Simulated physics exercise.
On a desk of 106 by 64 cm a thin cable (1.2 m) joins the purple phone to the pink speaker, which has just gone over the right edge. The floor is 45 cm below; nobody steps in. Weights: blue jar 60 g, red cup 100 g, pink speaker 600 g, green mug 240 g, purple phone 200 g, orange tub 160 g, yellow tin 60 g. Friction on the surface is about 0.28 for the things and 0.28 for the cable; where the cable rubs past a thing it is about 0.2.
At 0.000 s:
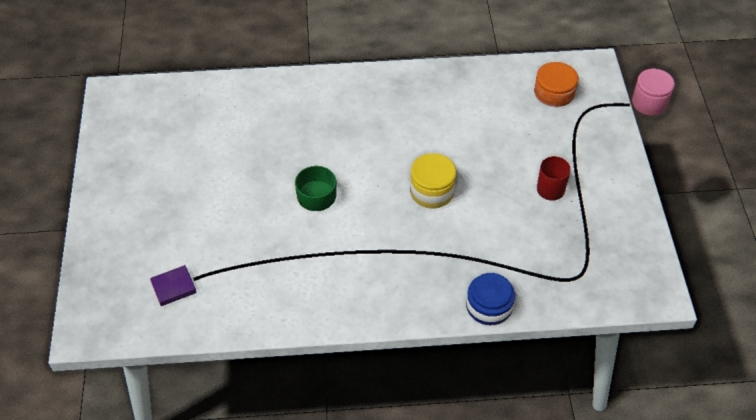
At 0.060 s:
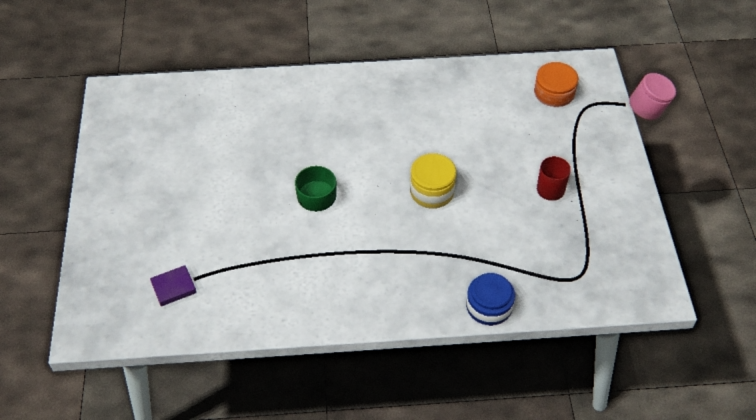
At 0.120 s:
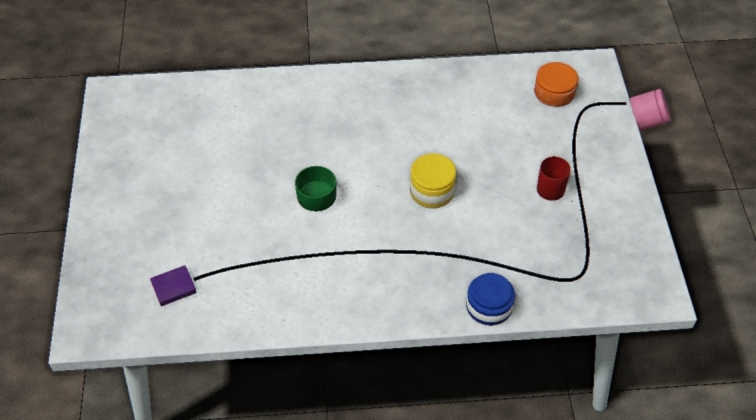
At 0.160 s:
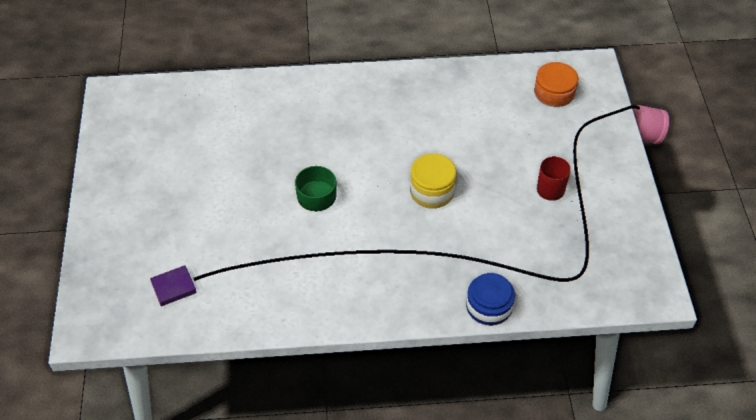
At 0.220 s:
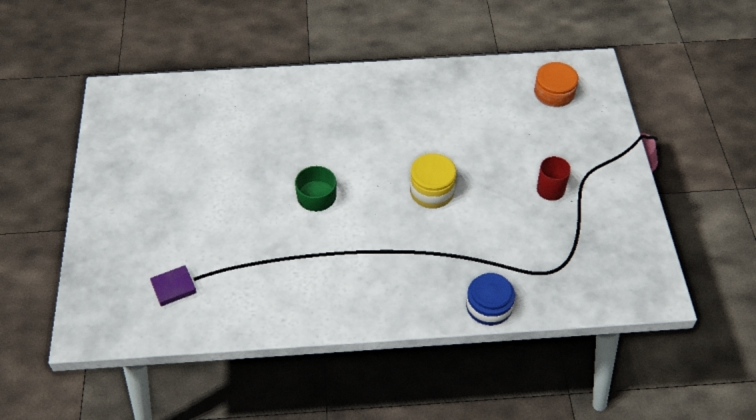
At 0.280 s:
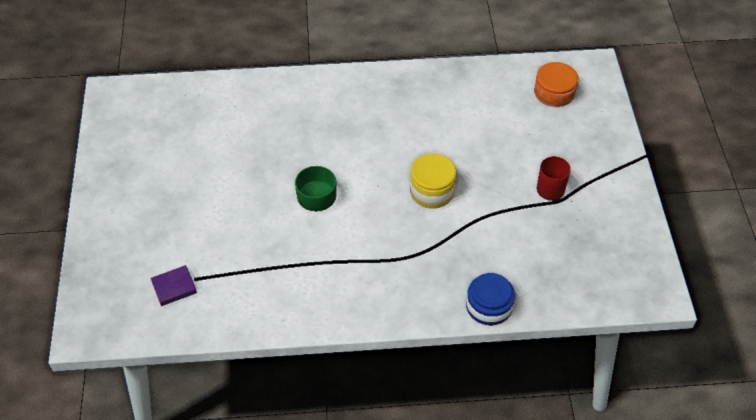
The clip opens on a pale table with a small purple block joined by a curving dark cord to a pink container at the right edge. The pink container tilts and drops out of sight past the edge, while the cord slides and straightens, drawing against the red cup.
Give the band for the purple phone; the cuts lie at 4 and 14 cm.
The purple phone reaches the top band.
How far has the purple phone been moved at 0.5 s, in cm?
Some 32 cm.
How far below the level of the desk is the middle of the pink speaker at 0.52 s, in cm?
Some 40 cm.
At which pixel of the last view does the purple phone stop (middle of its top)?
Around (536, 204).
At 0.5 s, the cable's tail end at (375, 232); purple phone 32 cm off its start, red cup 15 cm off its start, pink speaker over the edge.
At 0.7 s, the cable's tail end at (490, 203); purple phone 55 cm off its start, red cup 17 cm off its start, pink speaker over the edge.
At 1.0 s, the cable's tail end at (544, 197); purple phone 64 cm off its start at (533, 204), red cup 17 cm off its start at (527, 97), pink speaker over the edge.
At 1.2 s, the cable's tail end at (547, 197); purple phone 65 cm off its start, red cup 17 cm off its start, pink speaker over the edge.
At 2.4 s, the cable's tail end at (547, 197); purple phone 65 cm off its start at (536, 204), red cup 17 cm off its start at (527, 97), pink speaker over the edge, yellow tin 1 cm off its start at (435, 164).
